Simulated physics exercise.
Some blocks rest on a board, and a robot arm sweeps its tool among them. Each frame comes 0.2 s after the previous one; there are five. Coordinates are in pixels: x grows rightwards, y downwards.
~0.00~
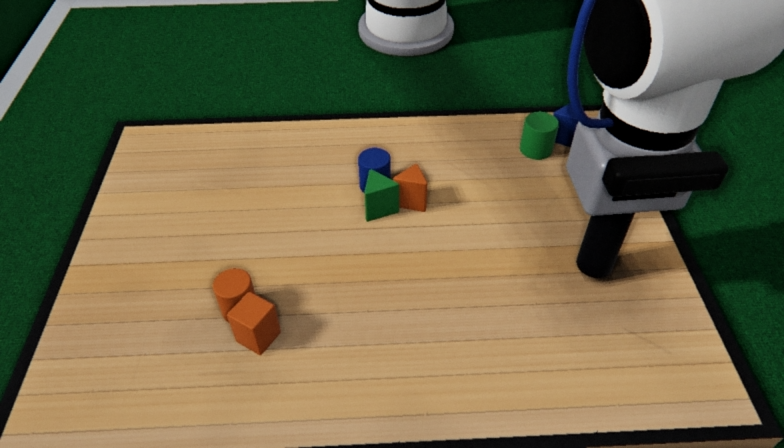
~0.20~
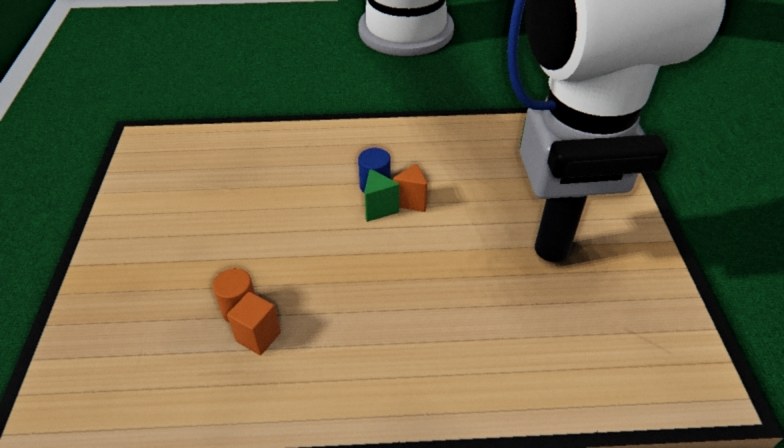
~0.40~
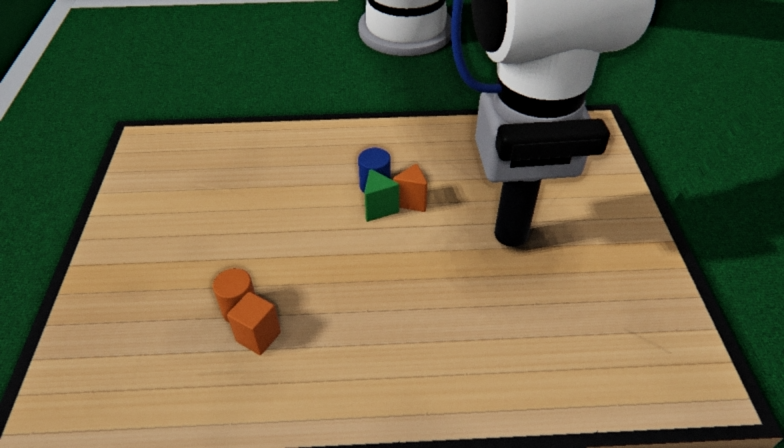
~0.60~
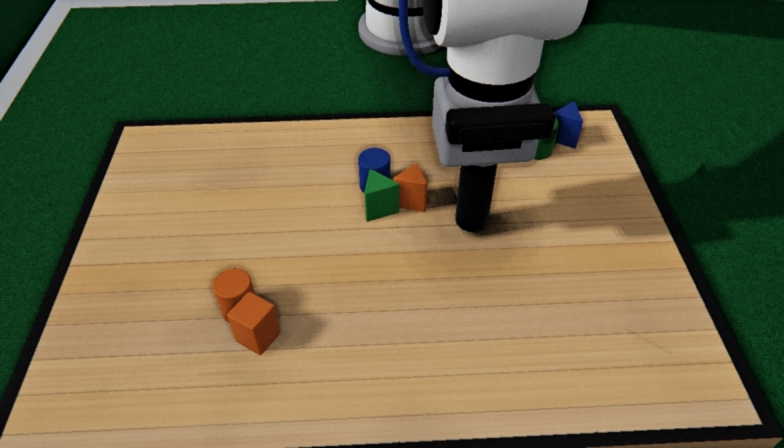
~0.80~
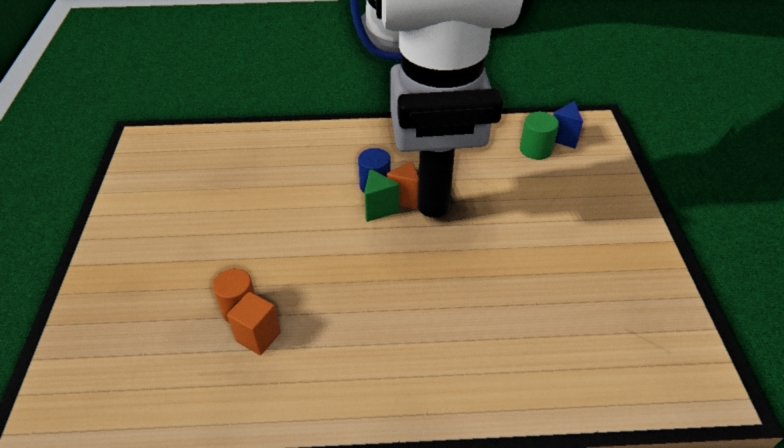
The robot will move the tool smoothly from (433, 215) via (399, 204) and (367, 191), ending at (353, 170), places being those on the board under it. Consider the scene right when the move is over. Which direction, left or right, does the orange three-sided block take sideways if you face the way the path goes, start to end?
Slides left.
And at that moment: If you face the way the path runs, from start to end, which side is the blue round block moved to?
The blue round block is shifted sideways to the right, facing along the path from start to end.
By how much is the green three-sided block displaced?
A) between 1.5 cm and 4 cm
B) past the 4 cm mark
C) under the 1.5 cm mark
My answer is option A.
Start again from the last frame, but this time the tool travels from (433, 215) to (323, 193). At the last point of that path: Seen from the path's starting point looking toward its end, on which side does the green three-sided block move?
Shifted left.
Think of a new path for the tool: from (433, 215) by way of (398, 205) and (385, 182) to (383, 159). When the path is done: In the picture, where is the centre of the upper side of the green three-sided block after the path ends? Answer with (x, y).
(352, 180)
What follows on the original path. One third of the way, tool at (398, 196); blue round block at (362, 150); green three-sided block at (368, 183); orange three-sided block at (373, 166), turned 20° clockwise.
Two thirds of the way, tool at (366, 183); blue round block at (351, 142); green three-sided block at (361, 185), turned 15° anticlockwise; orange three-sided block at (338, 160), turned 40° clockwise.
At the end, tool at (352, 162); blue round block at (341, 124); green three-sided block at (361, 185), turned 15° anticlockwise; orange three-sided block at (327, 155).
